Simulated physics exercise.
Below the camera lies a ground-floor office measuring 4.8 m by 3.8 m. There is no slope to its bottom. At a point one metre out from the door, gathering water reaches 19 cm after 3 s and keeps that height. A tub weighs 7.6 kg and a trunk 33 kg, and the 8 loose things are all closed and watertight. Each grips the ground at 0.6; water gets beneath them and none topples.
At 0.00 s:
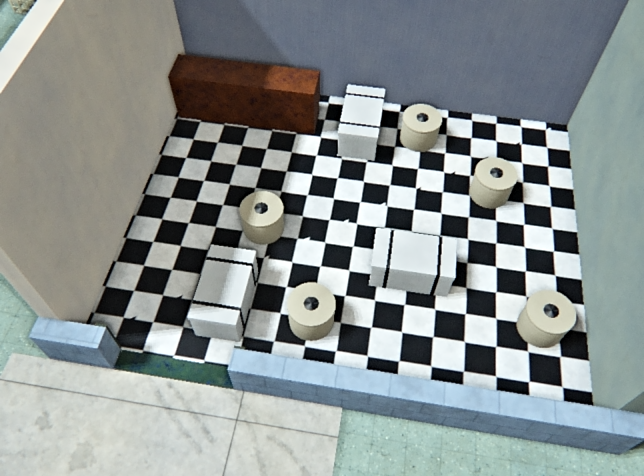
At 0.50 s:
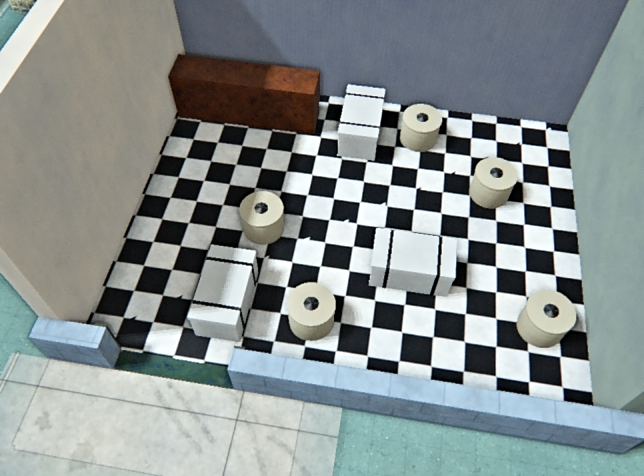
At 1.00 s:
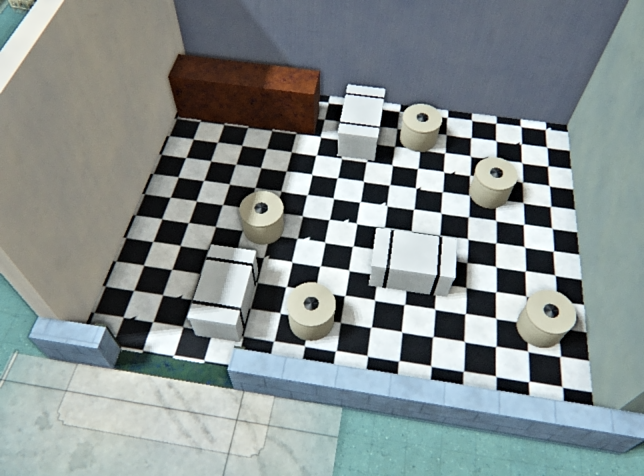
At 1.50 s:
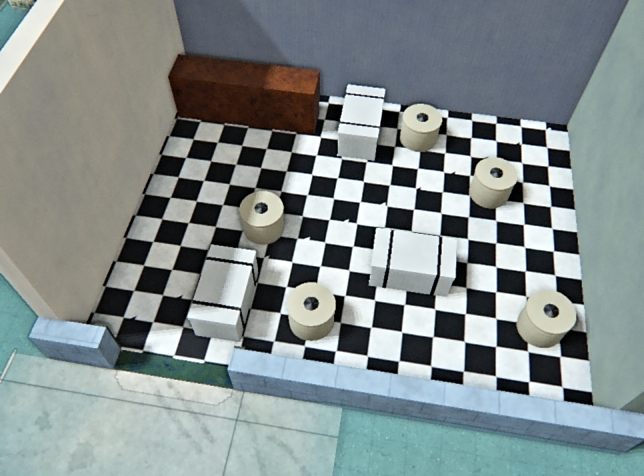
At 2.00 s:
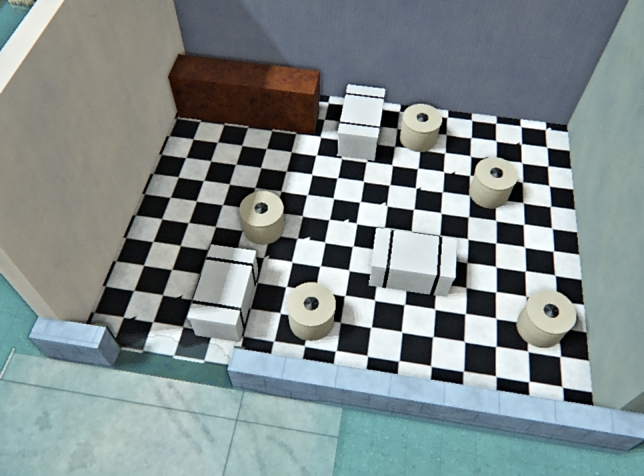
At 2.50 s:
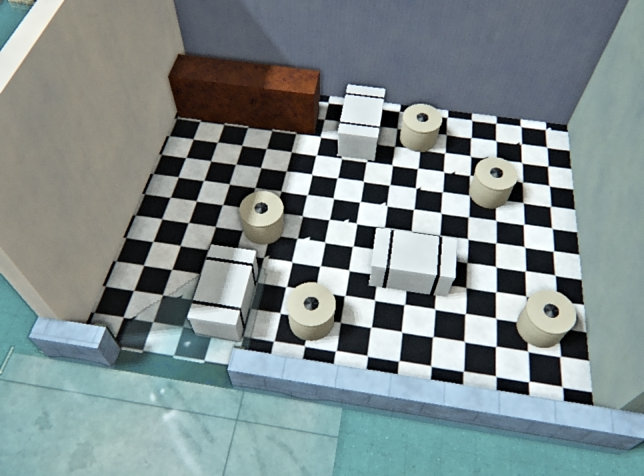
A black-and-white checkered floor fills a walled room open at the front, seen from a high, steady camera looking down. A reddish-brown block stands at the back left, with five cream cylinders and three white, dark-banded boxes spread across the tiles. Clear water shimmers and shifts over the pale slabs outside, then slides through the gap in the low blue front wall onto the nearest tiles, while the objects stay still.
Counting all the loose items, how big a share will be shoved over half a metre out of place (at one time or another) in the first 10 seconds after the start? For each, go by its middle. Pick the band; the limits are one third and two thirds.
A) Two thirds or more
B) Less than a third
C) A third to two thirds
B.
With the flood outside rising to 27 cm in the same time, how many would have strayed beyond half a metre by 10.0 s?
It would come to 7 of them.
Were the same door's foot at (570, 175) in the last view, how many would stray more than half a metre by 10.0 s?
Then 3 of them would.
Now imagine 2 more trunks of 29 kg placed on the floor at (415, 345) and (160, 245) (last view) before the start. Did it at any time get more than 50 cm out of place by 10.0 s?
Note: Item 1 below threshold; item 2 above threshold.
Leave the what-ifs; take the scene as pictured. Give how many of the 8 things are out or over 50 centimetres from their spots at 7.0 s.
Tally: 0.
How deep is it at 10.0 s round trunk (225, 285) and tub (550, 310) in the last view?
First roughly 6 cm, second roughly 8 cm.
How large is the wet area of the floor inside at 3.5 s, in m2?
Roughly 3.0 m2 of it is wet.
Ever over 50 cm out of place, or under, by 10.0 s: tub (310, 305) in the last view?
The verdict is a bigger shift.
After 3.5 s 0 of 8 are over 50 cm from their spots; 0 afloat.
After 4.5 s 0 of 8 are over 50 cm from their spots; 0 afloat.
After 7.0 s 0 of 8 are over 50 cm from their spots; 0 afloat.
After 10.0 s 1 of 8 are over 50 cm from their spots, and 1 have been at some point; 2 afloat.
